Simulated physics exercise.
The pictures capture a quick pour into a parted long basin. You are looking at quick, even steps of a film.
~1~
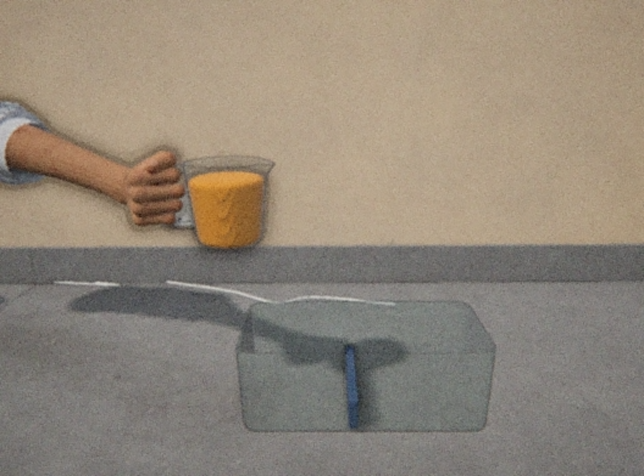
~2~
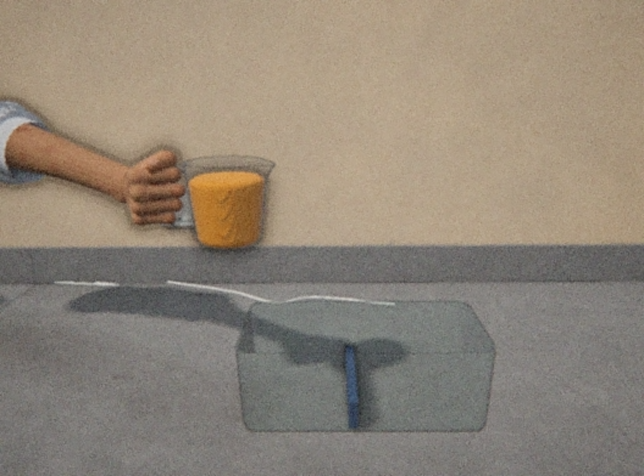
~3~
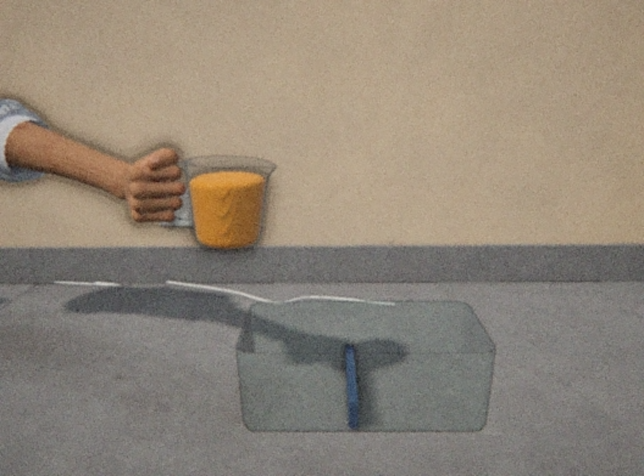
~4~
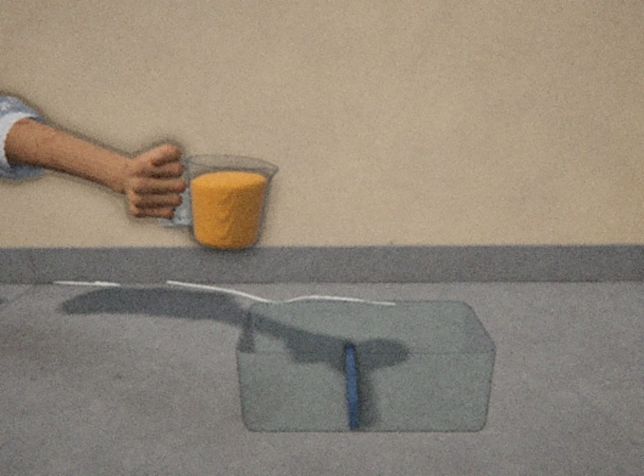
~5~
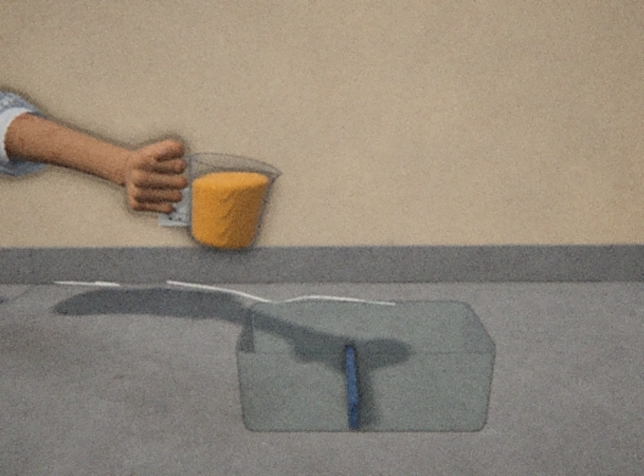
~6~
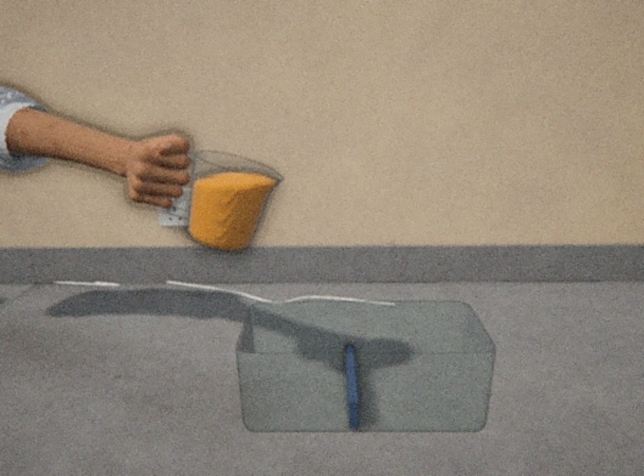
The clip shows a hand holding a clear jug of orange contents above and to the left of a clear rectangular container with a blue divider, then gradually tilting the jug slightly to the right while the container stays still.
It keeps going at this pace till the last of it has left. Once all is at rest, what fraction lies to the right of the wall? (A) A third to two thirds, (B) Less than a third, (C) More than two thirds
B.
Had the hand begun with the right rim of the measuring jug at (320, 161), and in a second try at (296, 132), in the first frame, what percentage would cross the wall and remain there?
Roughly 85 per cent, then roughly 70 per cent.
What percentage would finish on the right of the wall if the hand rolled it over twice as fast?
Roughly 10 percent.
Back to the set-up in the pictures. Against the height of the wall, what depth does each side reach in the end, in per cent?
Left near 50; right near 10.
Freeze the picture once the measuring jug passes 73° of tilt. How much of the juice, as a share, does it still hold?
Roughly 70 in a hundred.
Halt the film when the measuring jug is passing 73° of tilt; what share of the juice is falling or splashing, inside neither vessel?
Around 20 in a hundred.
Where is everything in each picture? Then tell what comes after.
Tilt 0°; pouring edge (275, 163); surface from (191, 178) to (265, 178); the long basin's rim runs from (244, 326) to (481, 326); the wall's top is at (351, 372), in the first frame.
Tilt 1°; pouring edge (276, 163); surface from (191, 178) to (265, 178), in the second frame.
Tilt 3°; pouring edge (277, 165); surface from (192, 178) to (266, 178), in the third frame.
Tilt 6°; pouring edge (279, 168); surface from (194, 179) to (268, 178), in the fourth frame.
Tilt 11°; pouring edge (282, 173); surface from (195, 179) to (271, 179), in the fifth frame.
Tilt 16°; pouring edge (285, 178); surface from (196, 179) to (275, 180), in the sixth frame.
A moment on, the measuring jug is tipped part way and 68 per cent is still to pour, 9 is left of the wall and 1 right of it.
Next, the measuring jug is tipped right over and 8 per cent is still to pour, 64 is left of the wall and 14 right of it.
Then the measuring jug is tipped right over and 0 per cent is still to pour, 81 is left of the wall and 17 right of it.
Later the measuring jug is tipped right over and 0 per cent is still to pour, 81 is left of the wall and 17 right of it.
Finally, 81 per cent lies left of the wall, 17 right of it and 2 outside.
